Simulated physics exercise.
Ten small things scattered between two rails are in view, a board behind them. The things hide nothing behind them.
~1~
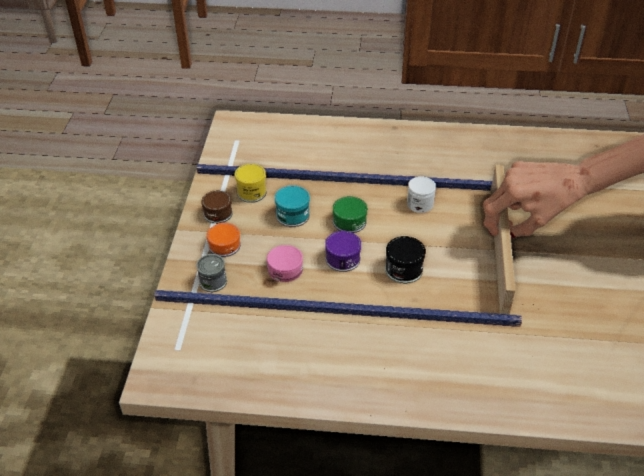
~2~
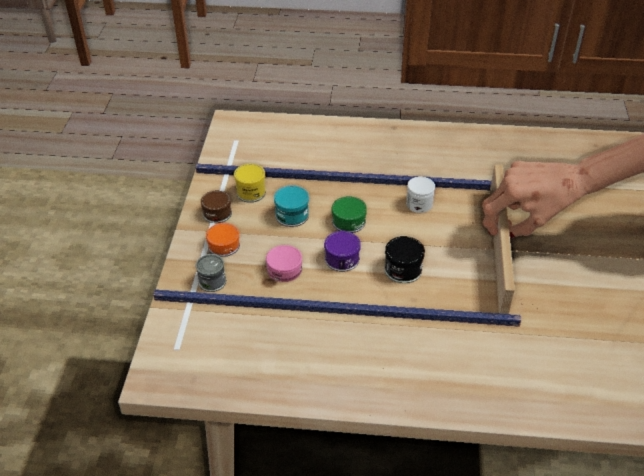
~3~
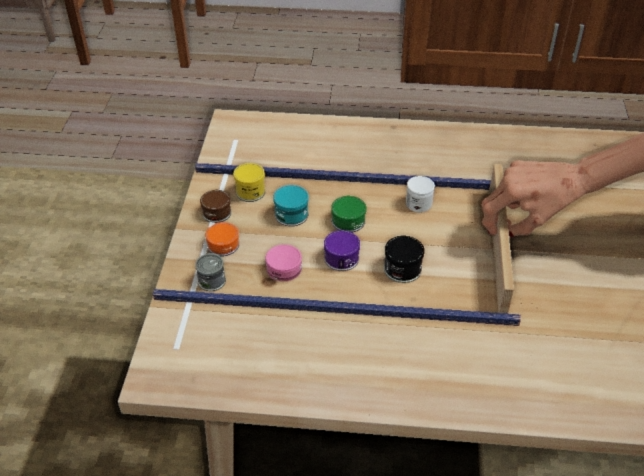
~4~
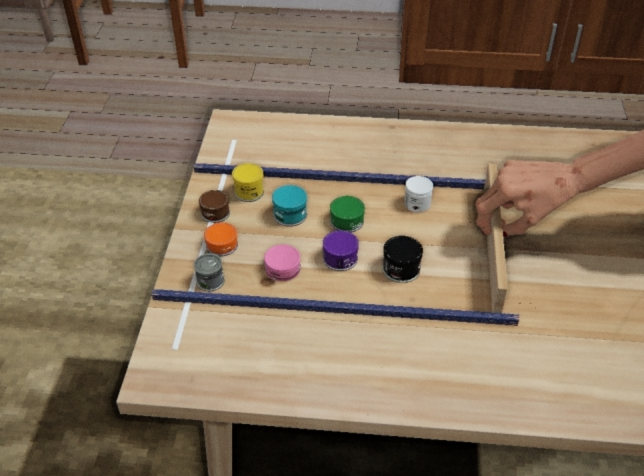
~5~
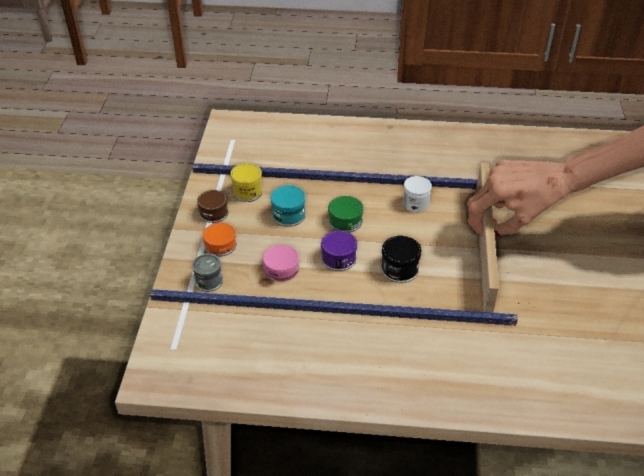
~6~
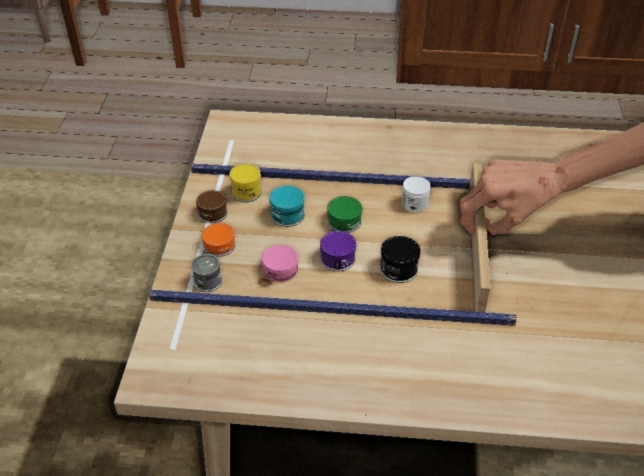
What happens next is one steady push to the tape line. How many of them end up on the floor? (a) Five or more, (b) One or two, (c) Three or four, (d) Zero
The answer is a.
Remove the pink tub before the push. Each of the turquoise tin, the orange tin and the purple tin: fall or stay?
In that case the turquoise tin goes off the edge, the orange tin goes off the edge, the purple tin stays where it is.
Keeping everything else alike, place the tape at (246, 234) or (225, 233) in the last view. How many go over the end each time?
1 and 1.
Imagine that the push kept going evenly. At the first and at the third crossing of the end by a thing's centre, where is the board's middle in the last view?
At (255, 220) for the first, at (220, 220) for the third.
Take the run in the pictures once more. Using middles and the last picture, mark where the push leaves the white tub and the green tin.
White tub at about (205, 179), green tin at about (196, 201).
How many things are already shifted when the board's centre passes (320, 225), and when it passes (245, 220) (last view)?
So 6, and at the other place 10.
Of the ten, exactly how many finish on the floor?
That totals 5.
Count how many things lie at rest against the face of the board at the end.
Number in contact with it: 5.
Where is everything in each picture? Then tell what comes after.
The first picture shows brown tin (217, 207); grey pot (212, 273); orange tin (224, 240); board (502, 236); tape (211, 232).
The second picture shows grey pot (211, 273); white tub (420, 195).
The third picture shows orange tin (223, 239); purple tin (342, 251).
The fourth picture shows brown tin (215, 206); yellow tin (248, 183).
The fifth picture shows grey pot (208, 273); green tin (346, 214).
The sixth picture shows brown tin (212, 207); grey pot (207, 273); orange tin (219, 240); board (479, 234); tape (206, 231).
Early on, none off yet; brown tin at rest near (212, 207); grey pot at rest near (207, 273); orange tin at rest near (219, 240).
A while later, none off yet; brown tin travelled about its own width near (176, 205); grey pot travelled a little near (191, 275); orange tin travelled about its own width near (196, 242).
Finally, the number that fall off is five or more; lost, turquoise tin, yellow tin, orange tin, grey pot and brown tin.
